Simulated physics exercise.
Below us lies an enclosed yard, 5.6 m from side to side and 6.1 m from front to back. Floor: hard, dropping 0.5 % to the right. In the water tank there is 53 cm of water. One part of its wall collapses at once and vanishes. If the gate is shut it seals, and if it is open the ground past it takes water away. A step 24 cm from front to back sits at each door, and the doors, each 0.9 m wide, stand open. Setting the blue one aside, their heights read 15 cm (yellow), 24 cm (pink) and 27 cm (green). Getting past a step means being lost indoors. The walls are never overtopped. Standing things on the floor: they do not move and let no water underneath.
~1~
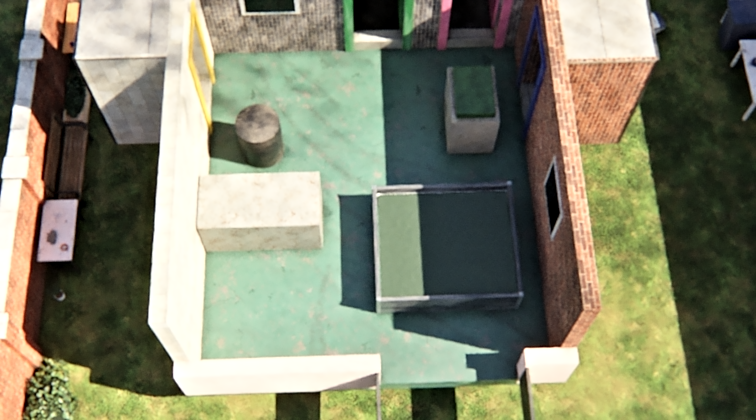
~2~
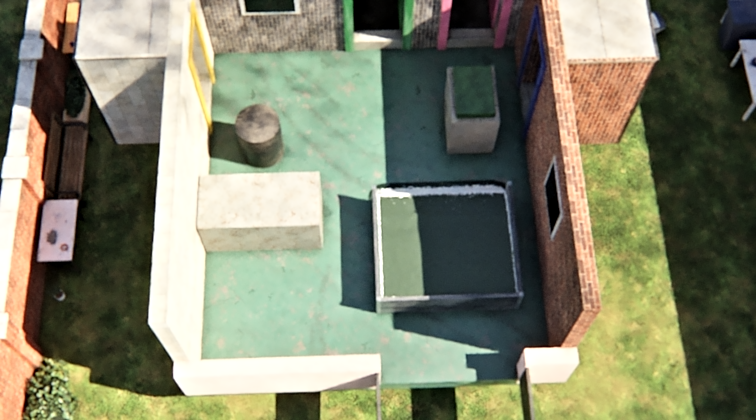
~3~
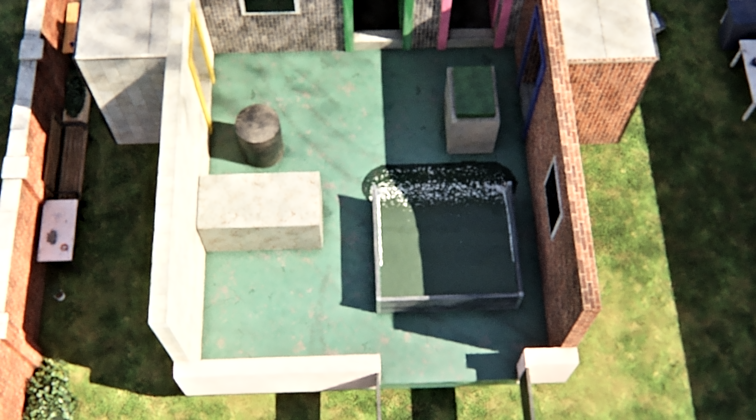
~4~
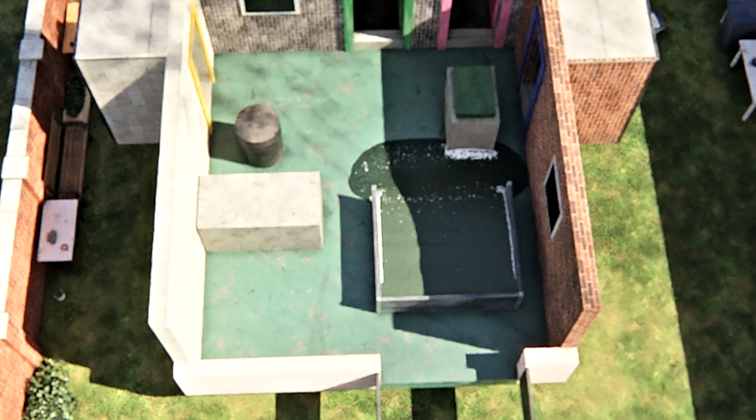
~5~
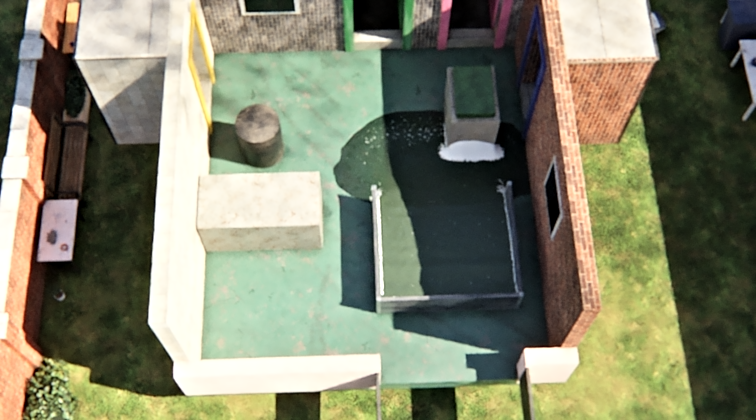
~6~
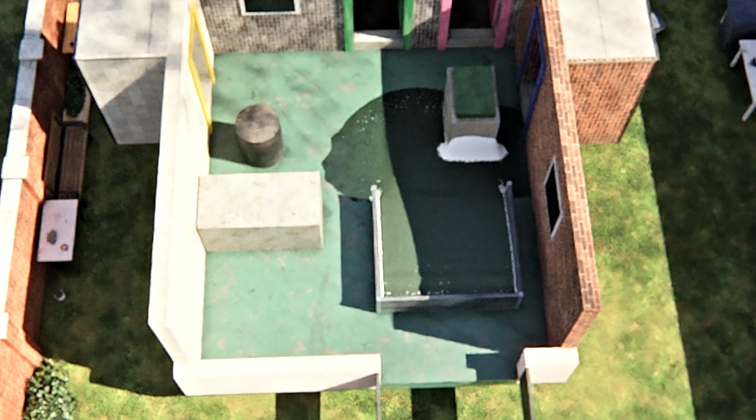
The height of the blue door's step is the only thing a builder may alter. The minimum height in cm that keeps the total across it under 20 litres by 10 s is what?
It is close to 12.5 cm.
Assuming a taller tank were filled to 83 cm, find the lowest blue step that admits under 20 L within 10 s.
Then roughly 18 cm.
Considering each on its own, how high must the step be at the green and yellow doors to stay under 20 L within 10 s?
About 21 cm at green and about 16 cm at yellow.
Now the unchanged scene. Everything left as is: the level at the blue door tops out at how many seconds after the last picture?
About 3.5 seconds.
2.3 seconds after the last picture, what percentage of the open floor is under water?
55 %.
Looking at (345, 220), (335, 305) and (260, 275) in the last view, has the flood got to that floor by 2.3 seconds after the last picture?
First bone-dry, second bone-dry, third bone-dry.
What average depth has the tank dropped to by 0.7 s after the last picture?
Around 28 centimetres.
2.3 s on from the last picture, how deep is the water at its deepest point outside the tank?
Around 34 centimetres.
Then, 0.7 s after the last picture water covers 35 % of the floor, deepest (37 cm) near (456, 166); 10 cm at the blue door, 0 litres in over its 21 cm step.
Then, 2.3 s after the last picture water covers 55 % of the floor, deepest (34 cm) near (214, 60); 8 cm at the blue door, 0 litres in over its 21 cm step.
Then, 9.3 s after the last picture water covers 90 % of the floor, deepest (12 cm) near (365, 205); 9 cm at the blue door, 0 litres in over its 21 cm step.
At the blue door as built, the water peaked near 18 cm, 3.7 s after the last picture.
Run again over the same 10 s with other heights there, 34 litres in over 10.5 cm, 11 litres over 14 cm. The limit of 20 litres is kept from about 12.5 cm up.
